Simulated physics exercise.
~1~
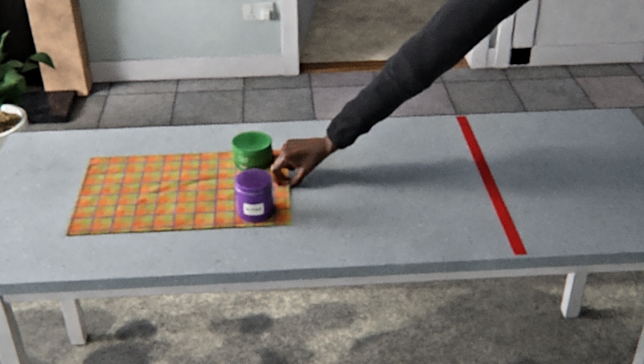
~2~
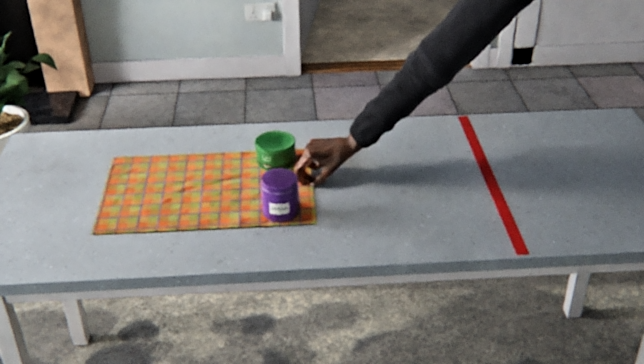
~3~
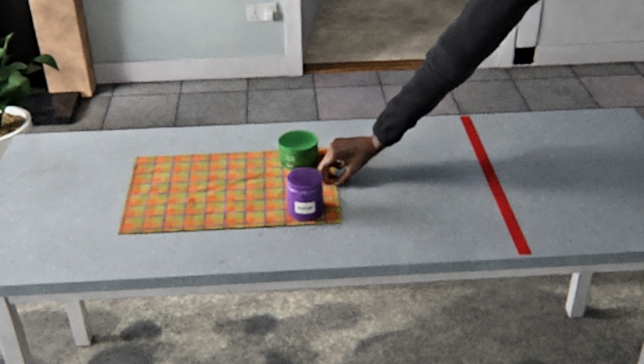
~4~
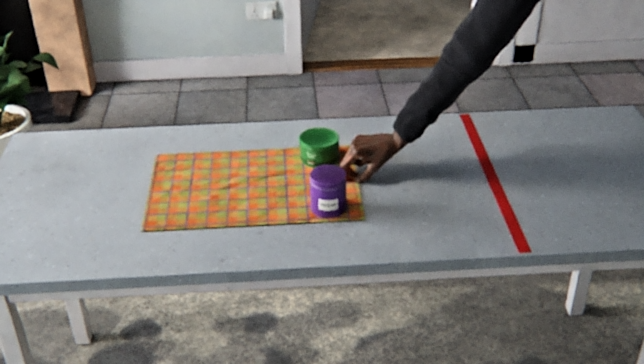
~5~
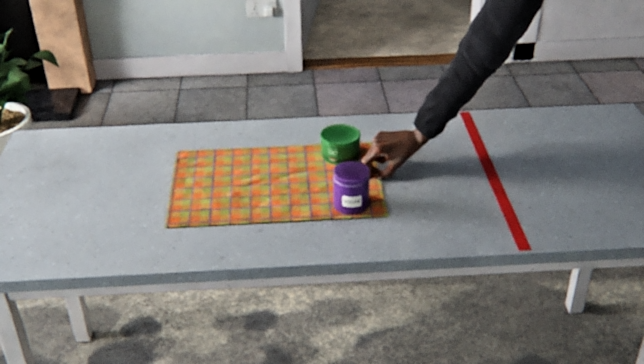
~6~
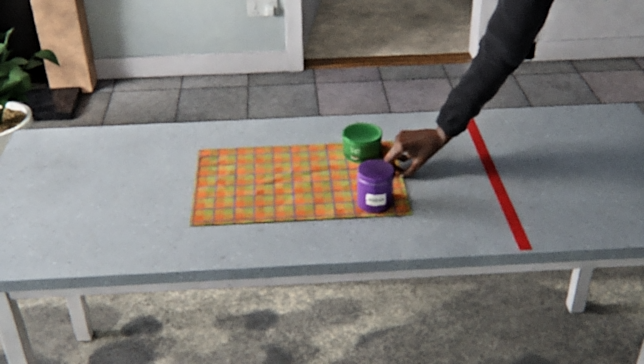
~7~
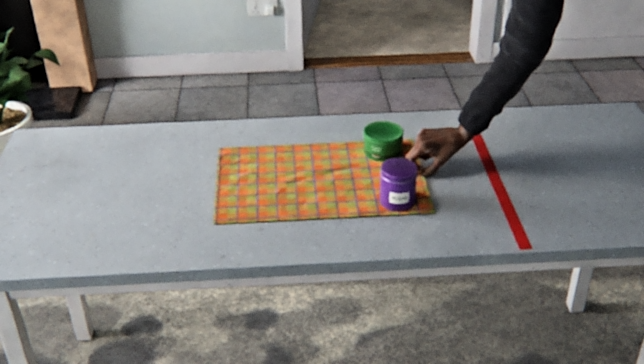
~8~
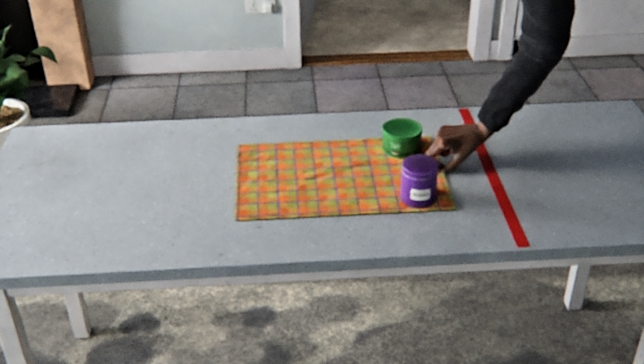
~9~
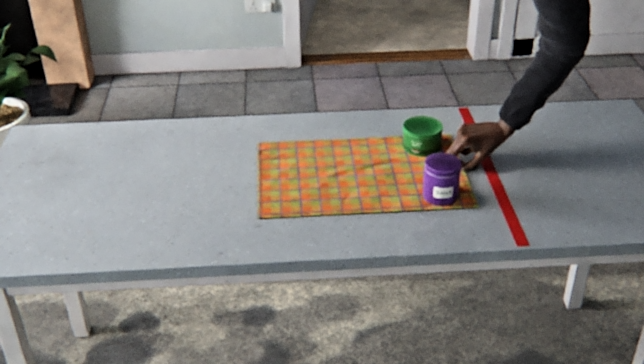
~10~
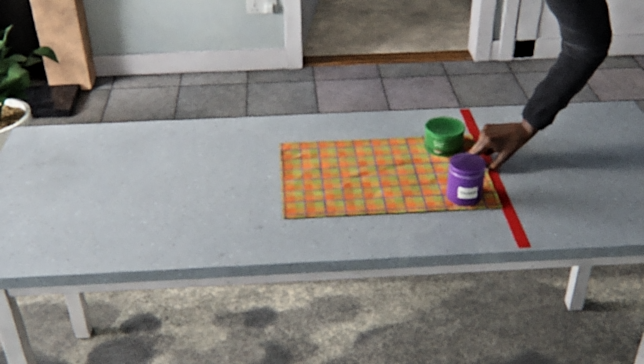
An orange checked cloth carrying a purple jar and a green tub slides to the right across a pale grey table. A dark-sleeved arm reaches in from the upper right, its hand gripping the cloth's right edge beside the two containers. The hand draws the cloth steadily toward a strip of red tape lying across the table. The jar and the tub ride along upright, keeping their places near the leading edge. By the end, the cloth's right edge has come up to the tape, with the hand still at it and both containers standing on the cloth.
